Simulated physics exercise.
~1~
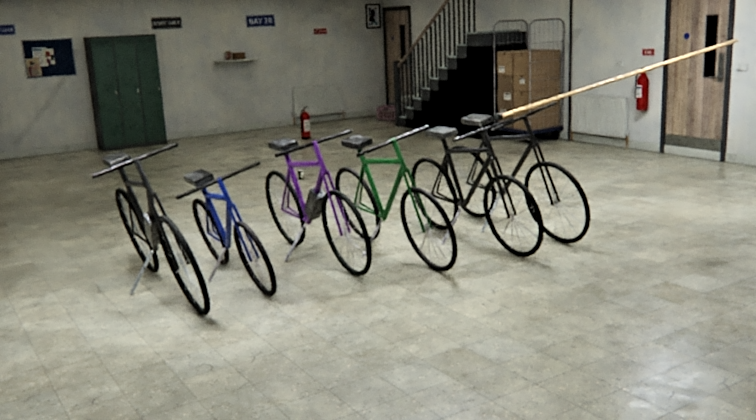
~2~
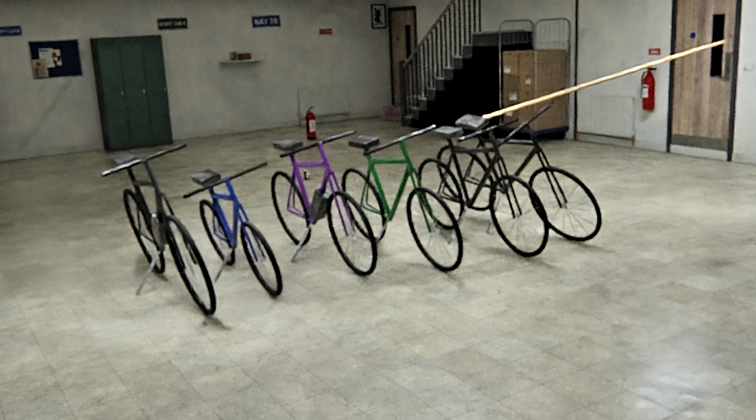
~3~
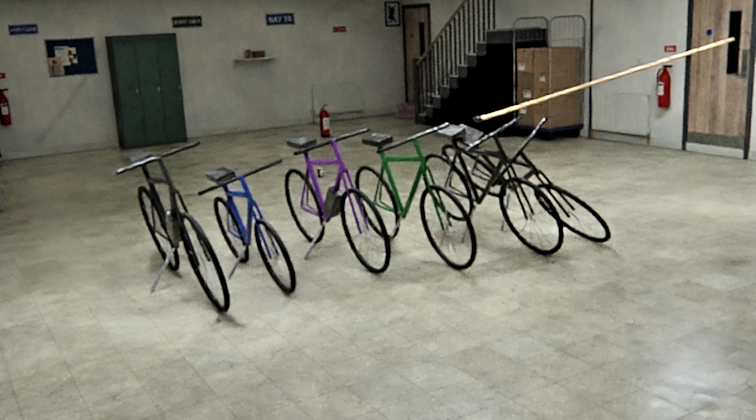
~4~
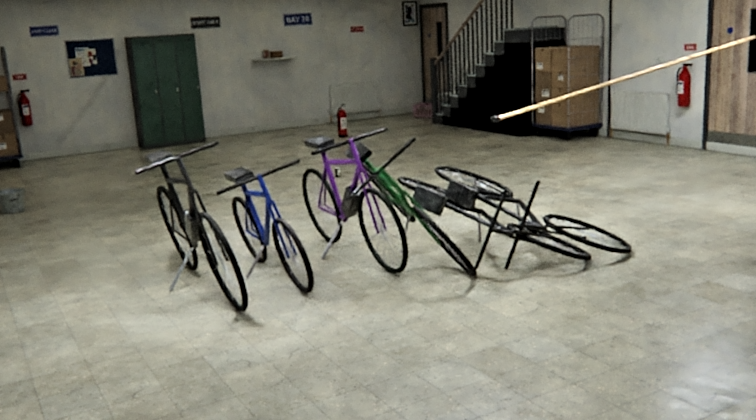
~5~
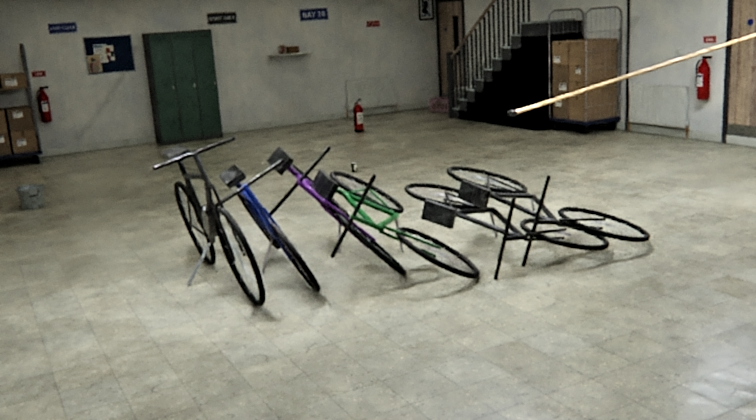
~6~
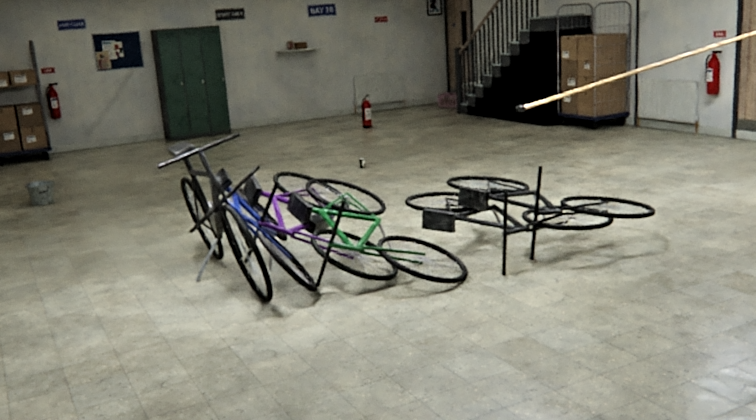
Row of six parked bicycles toppling leftward one after another beside a wooden pole, leaving only the leftmost bike standing upright.
